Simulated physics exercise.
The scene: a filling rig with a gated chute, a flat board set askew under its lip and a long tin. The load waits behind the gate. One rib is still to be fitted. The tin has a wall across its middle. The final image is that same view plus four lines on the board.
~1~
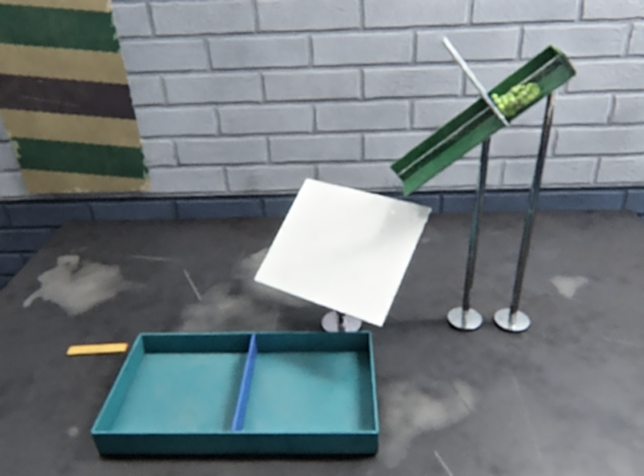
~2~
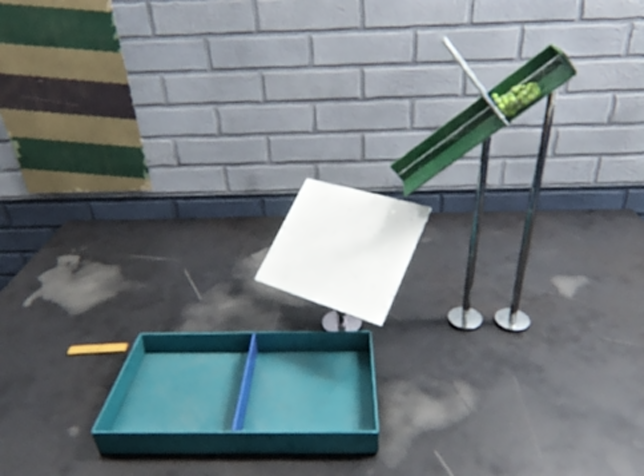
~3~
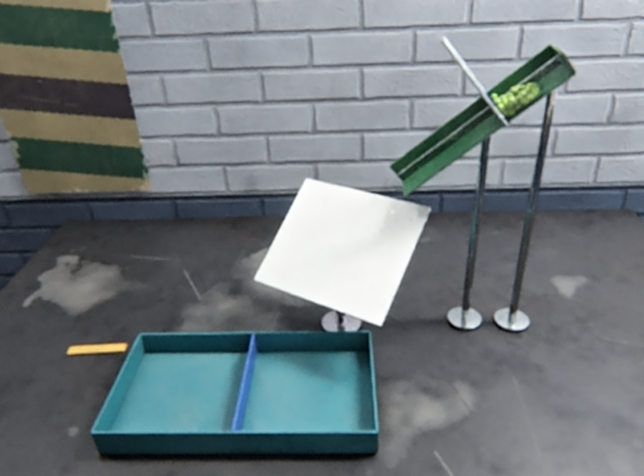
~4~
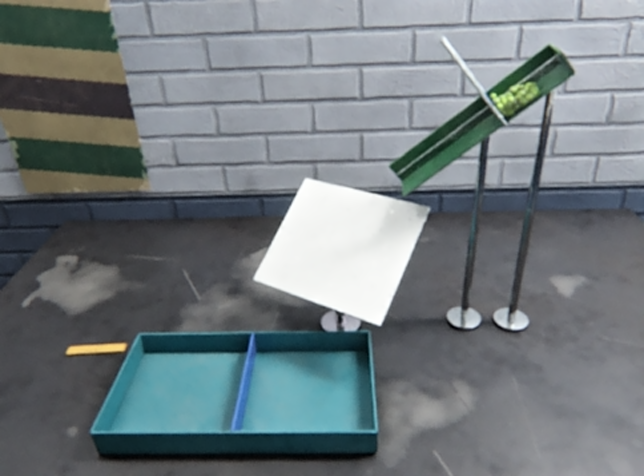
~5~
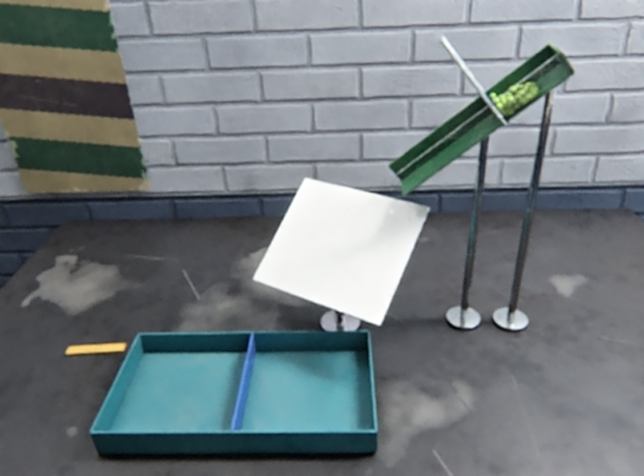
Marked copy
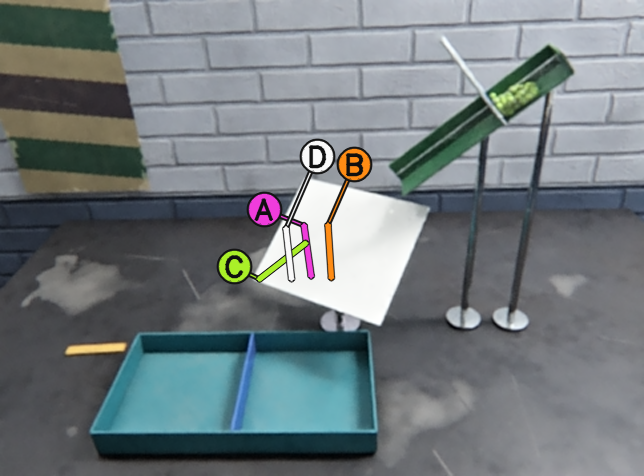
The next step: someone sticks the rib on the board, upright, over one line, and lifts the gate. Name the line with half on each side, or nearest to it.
Line C does it best.
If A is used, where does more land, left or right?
More lands on the right.
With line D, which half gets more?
The right half.
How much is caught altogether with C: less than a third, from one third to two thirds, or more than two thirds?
Line C gives more than two thirds.
On the marked copy, line A from (304, 225) to (311, 276); line B from (327, 225) to (331, 277); line C from (305, 243) to (259, 279); line D from (286, 228) to (291, 278).
With A, of what is caught, a stray few in the left half, nearly all in the right.
With B, of what is caught, a stray few in the left half, nearly all in the right.
With C, of what is caught, about half in the left half, about a third in the right.
With D, of what is caught, a stray few in the left half, nearly all in the right.
